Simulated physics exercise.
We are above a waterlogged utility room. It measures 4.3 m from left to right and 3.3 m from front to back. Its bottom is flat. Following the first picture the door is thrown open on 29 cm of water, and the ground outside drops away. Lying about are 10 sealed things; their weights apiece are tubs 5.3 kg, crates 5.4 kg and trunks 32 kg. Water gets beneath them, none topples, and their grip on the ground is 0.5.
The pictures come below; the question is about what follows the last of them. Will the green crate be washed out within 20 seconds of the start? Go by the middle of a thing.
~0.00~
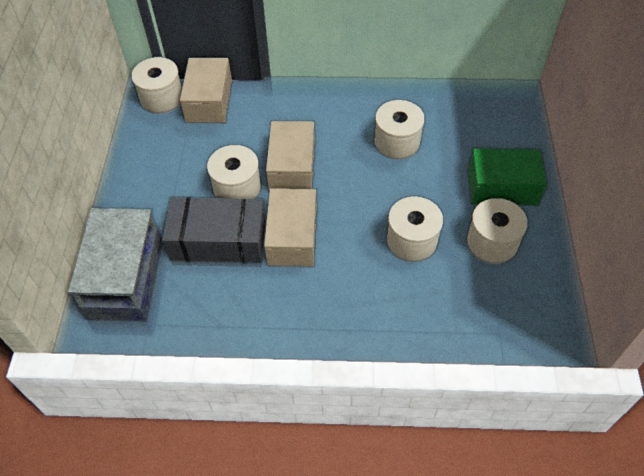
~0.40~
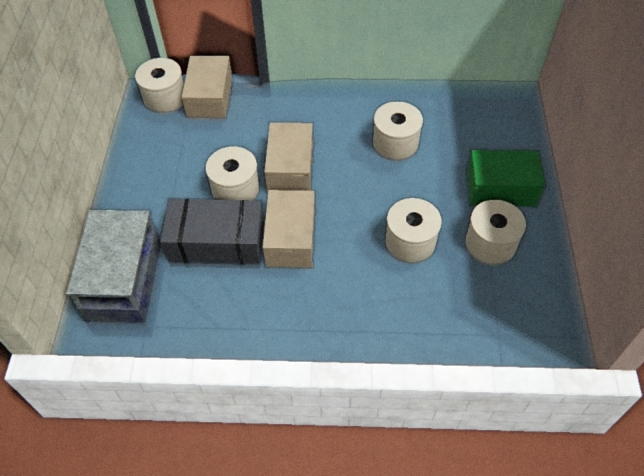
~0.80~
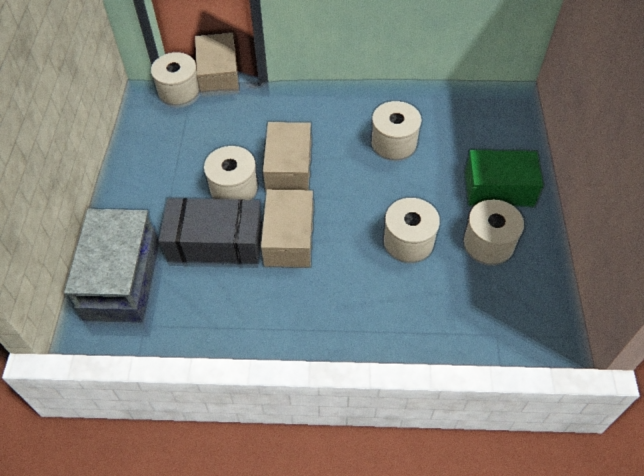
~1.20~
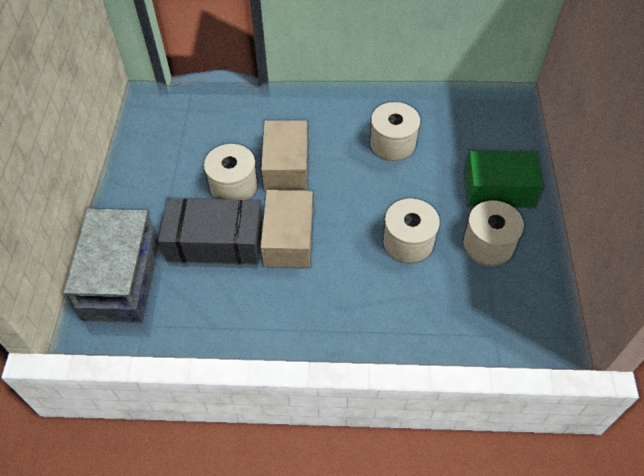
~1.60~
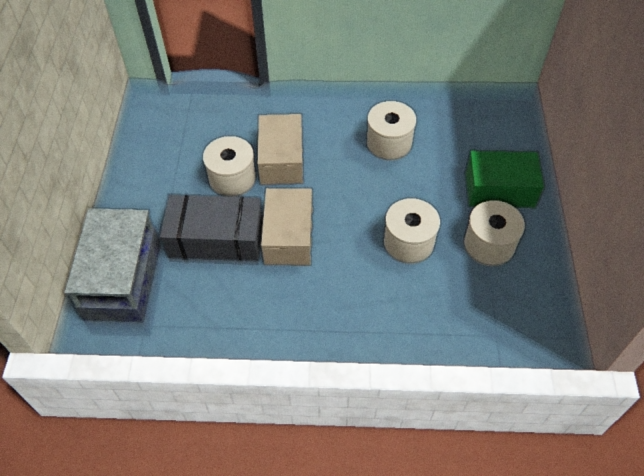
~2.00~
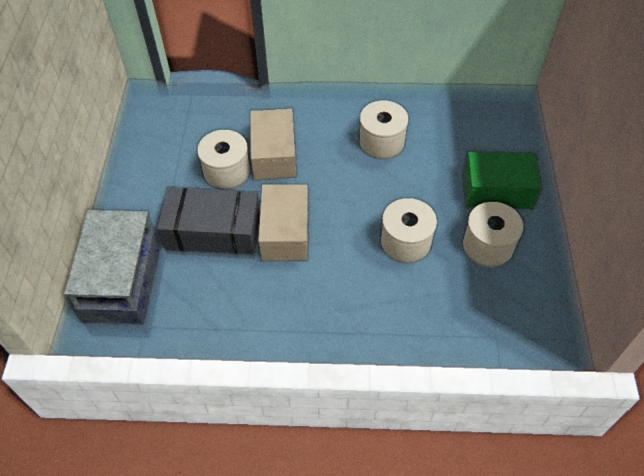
By the time asked about, the green crate has not left.
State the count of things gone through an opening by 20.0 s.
My tally comes to 8.
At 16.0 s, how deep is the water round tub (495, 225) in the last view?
About 14 cm.
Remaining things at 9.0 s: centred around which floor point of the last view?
That lands at roughly (321, 177).
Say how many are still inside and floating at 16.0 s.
3.
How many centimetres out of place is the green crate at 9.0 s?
Displacement by then near 40 cm.
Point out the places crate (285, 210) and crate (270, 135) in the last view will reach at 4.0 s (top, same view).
I'd say close to (251, 183) and close to (225, 86).
After 4.0 s the green crate is near (485, 160), 0.2 m from its start, afloat; 2 of 10 are out; 8 afloat.
After 9.0 s the green crate is near (461, 153), 0.4 m from its start, afloat; 5 of 10 are out; 5 afloat.
After 16.0 s the green crate is near (409, 144), 0.9 m from its start, afloat; 7 of 10 are out; 3 afloat.
After 20.0 s the green crate is near (375, 127), 1.3 m from its start, afloat; 8 of 10 are out; 2 afloat.
